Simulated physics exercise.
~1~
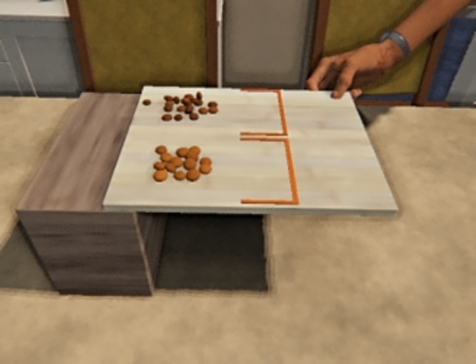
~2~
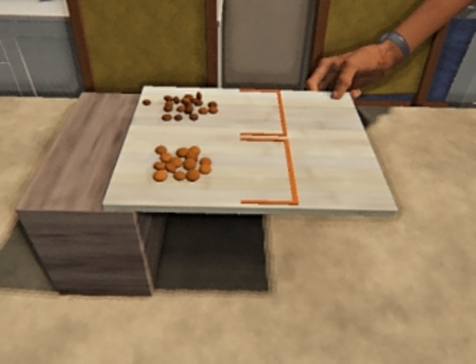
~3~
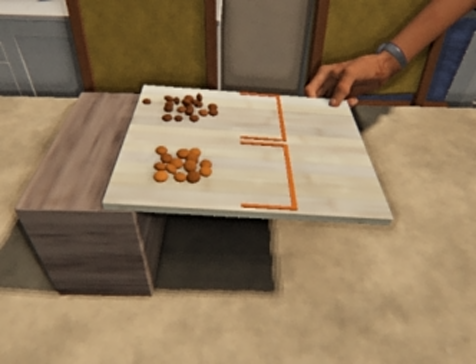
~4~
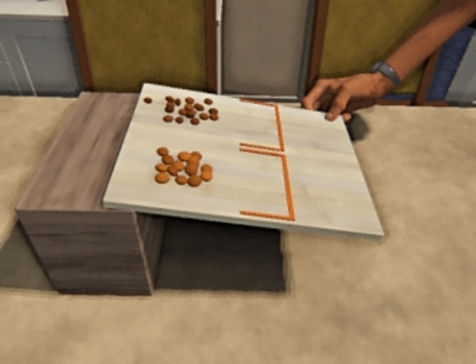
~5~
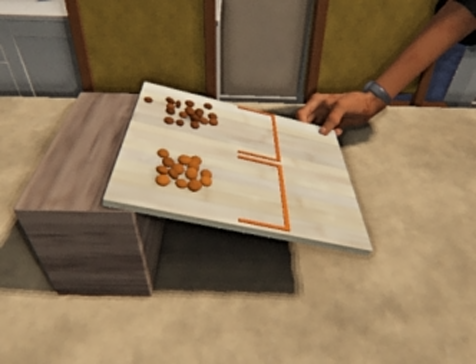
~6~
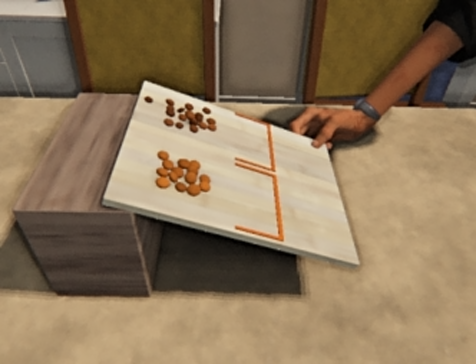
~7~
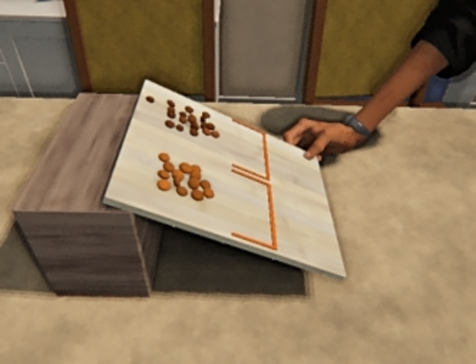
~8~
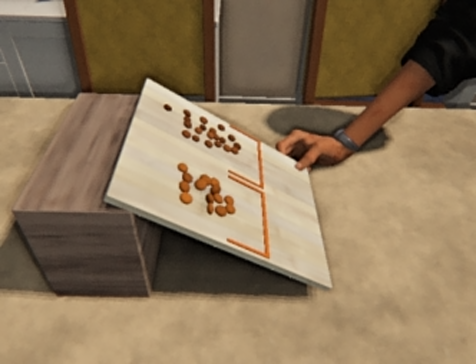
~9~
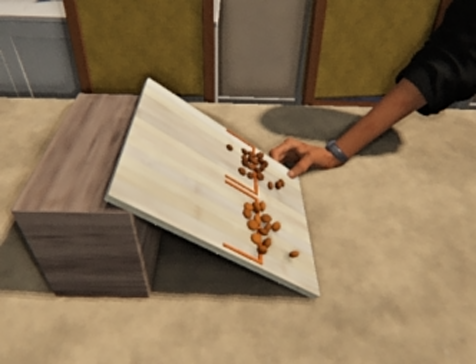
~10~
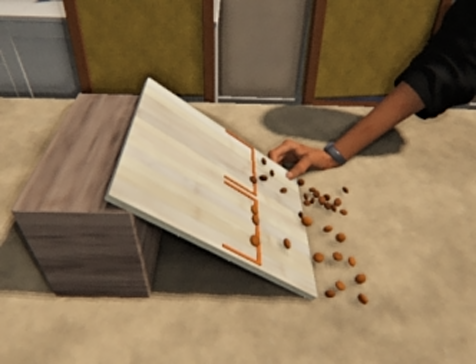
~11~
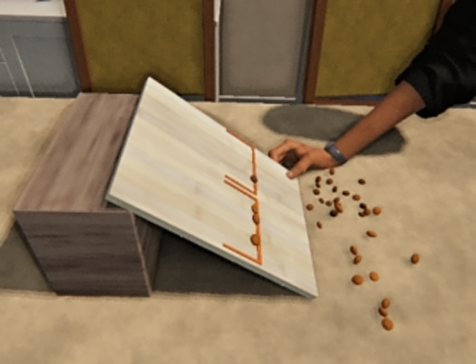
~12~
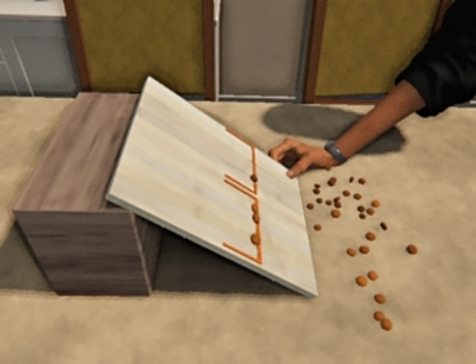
A hand lowers one end of a board until most small brown pieces slide past orange bars and scatter.
